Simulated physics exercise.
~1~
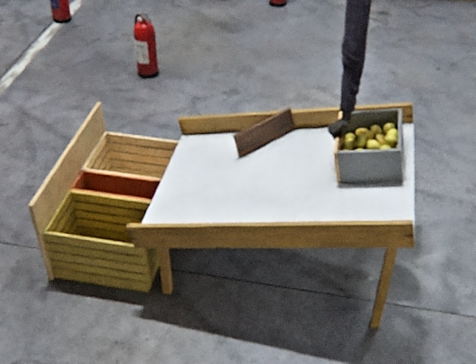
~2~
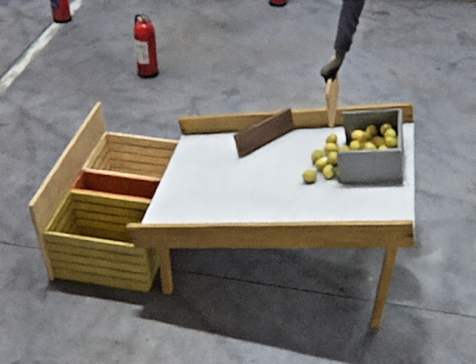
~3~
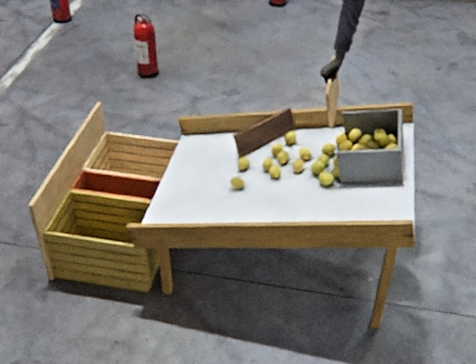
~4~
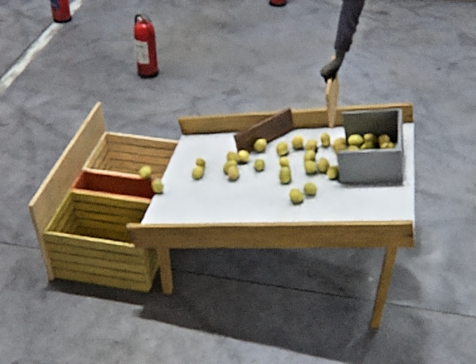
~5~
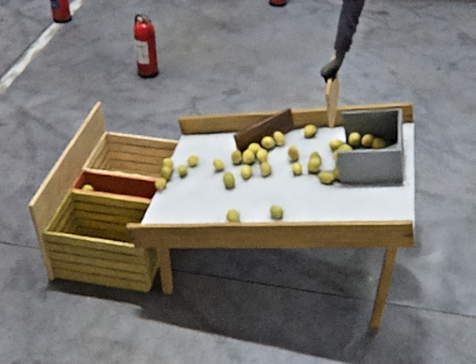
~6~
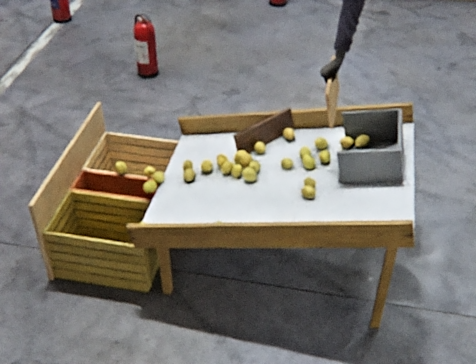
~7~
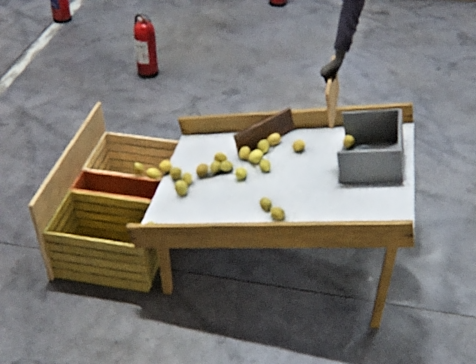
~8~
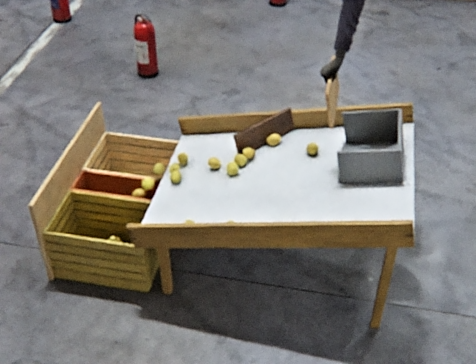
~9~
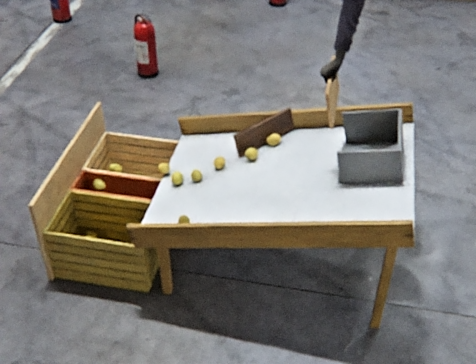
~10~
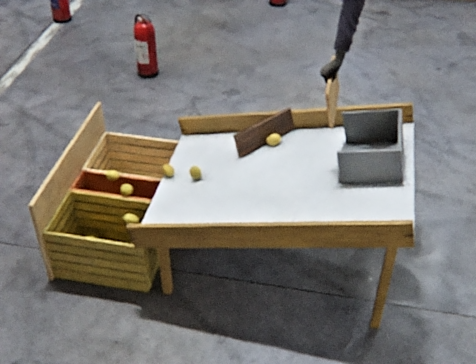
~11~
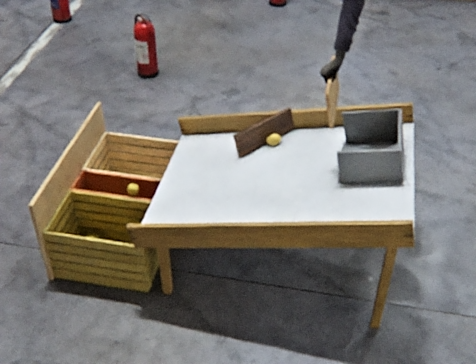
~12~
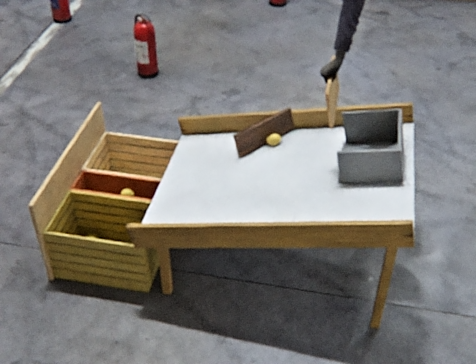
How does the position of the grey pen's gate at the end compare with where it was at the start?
At the start the gate was down at the pen, holding the load in. At the end it was higher up, held by the gloved hand above the back edge of the table, just left of the pen.
